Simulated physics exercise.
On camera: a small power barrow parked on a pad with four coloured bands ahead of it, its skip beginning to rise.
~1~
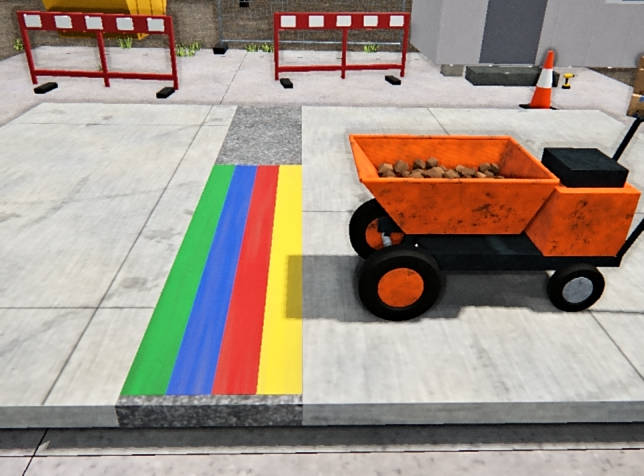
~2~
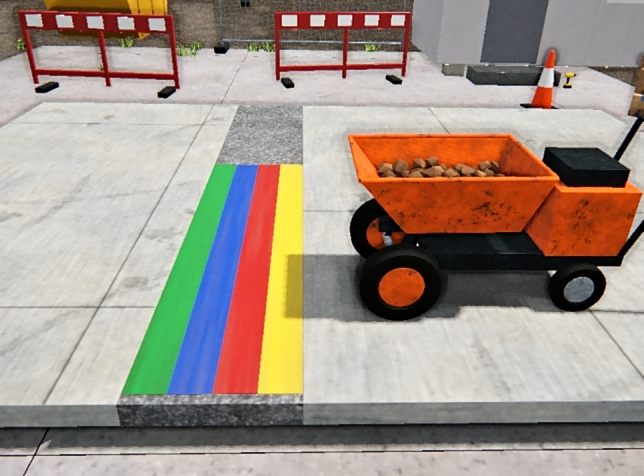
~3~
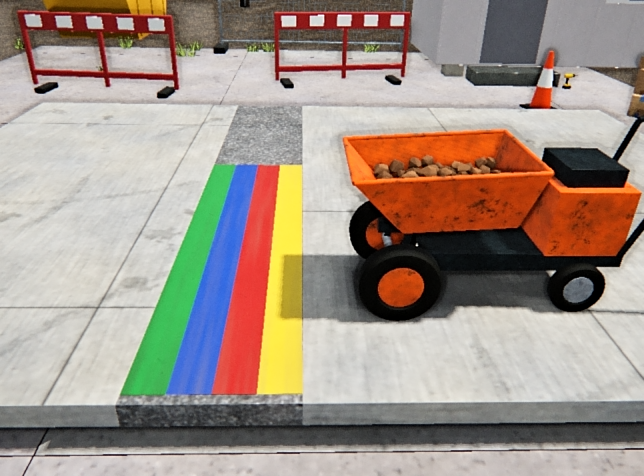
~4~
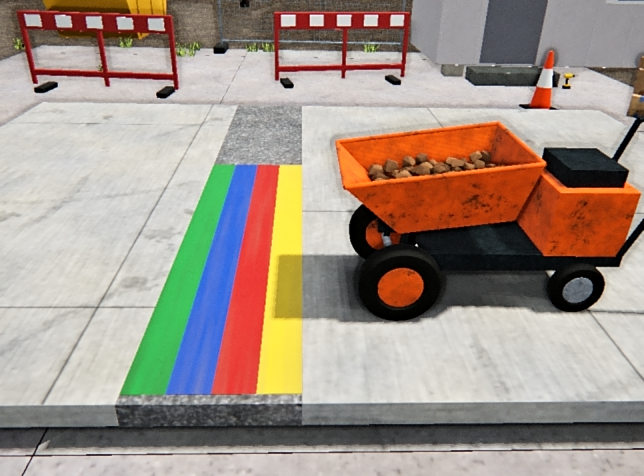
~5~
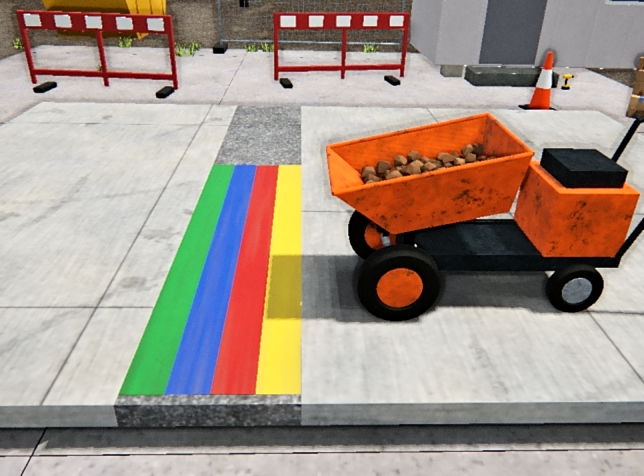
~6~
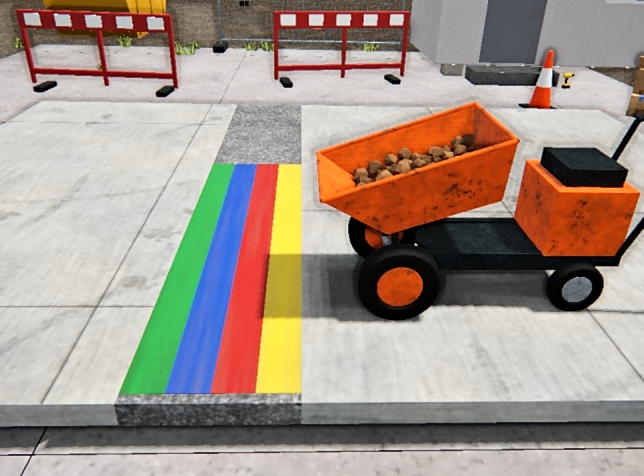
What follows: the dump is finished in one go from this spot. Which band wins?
Most lies over the red band.
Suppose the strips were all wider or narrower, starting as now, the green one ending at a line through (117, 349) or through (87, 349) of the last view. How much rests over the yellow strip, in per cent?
In turn 10 and 20 in a hundred.
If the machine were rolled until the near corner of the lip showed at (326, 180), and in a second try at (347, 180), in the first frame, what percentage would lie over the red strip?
About 10 and 30 per cent.
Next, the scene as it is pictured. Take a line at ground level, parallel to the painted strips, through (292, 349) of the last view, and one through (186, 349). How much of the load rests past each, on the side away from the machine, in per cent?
In turn 80 and 20 in a hundred.
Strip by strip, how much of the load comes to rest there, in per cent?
In per cent, yellow strip 5, red strip 30, blue strip 20 and green strip 15.
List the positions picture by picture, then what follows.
In the first picture, lip of the skip at (362, 181), level; top of the load at (449, 178), clay clods; yellow strip at (282, 345); red strip at (241, 345); blue strip at (201, 346); green strip at (160, 346).
In the second picture, lip of the skip at (361, 181), level; top of the load at (449, 177).
In the third picture, lip of the skip at (355, 183), tipped barely; top of the load at (444, 175).
In the fourth picture, lip of the skip at (346, 187), tipped a little; top of the load at (455, 174).
In the fifth picture, lip of the skip at (334, 194), tipped a little; top of the load at (463, 171).
In the sixth picture, lip of the skip at (322, 201), tipped clearly; top of the load at (453, 164); yellow strip at (281, 344); red strip at (241, 344); blue strip at (200, 344); green strip at (159, 345).
Soon, skip tipped steeply; all in the skip.
A while on, skip tipped right over; about two thirds in the skip; a stray few over the yellow strip; about a third over the red strip; a stray few over the blue strip.
Towards the end, skip tipped right over; about a quarter in the skip; a small part over the yellow strip; about a third over the red strip; about a quarter over the blue strip; a small part over the green strip; a small part off the paint.
Finally, skip tipped right over; about a quarter in the skip; a small part over the yellow strip; about a third over the red strip; about a quarter over the blue strip; a small part over the green strip; a small part off the paint.
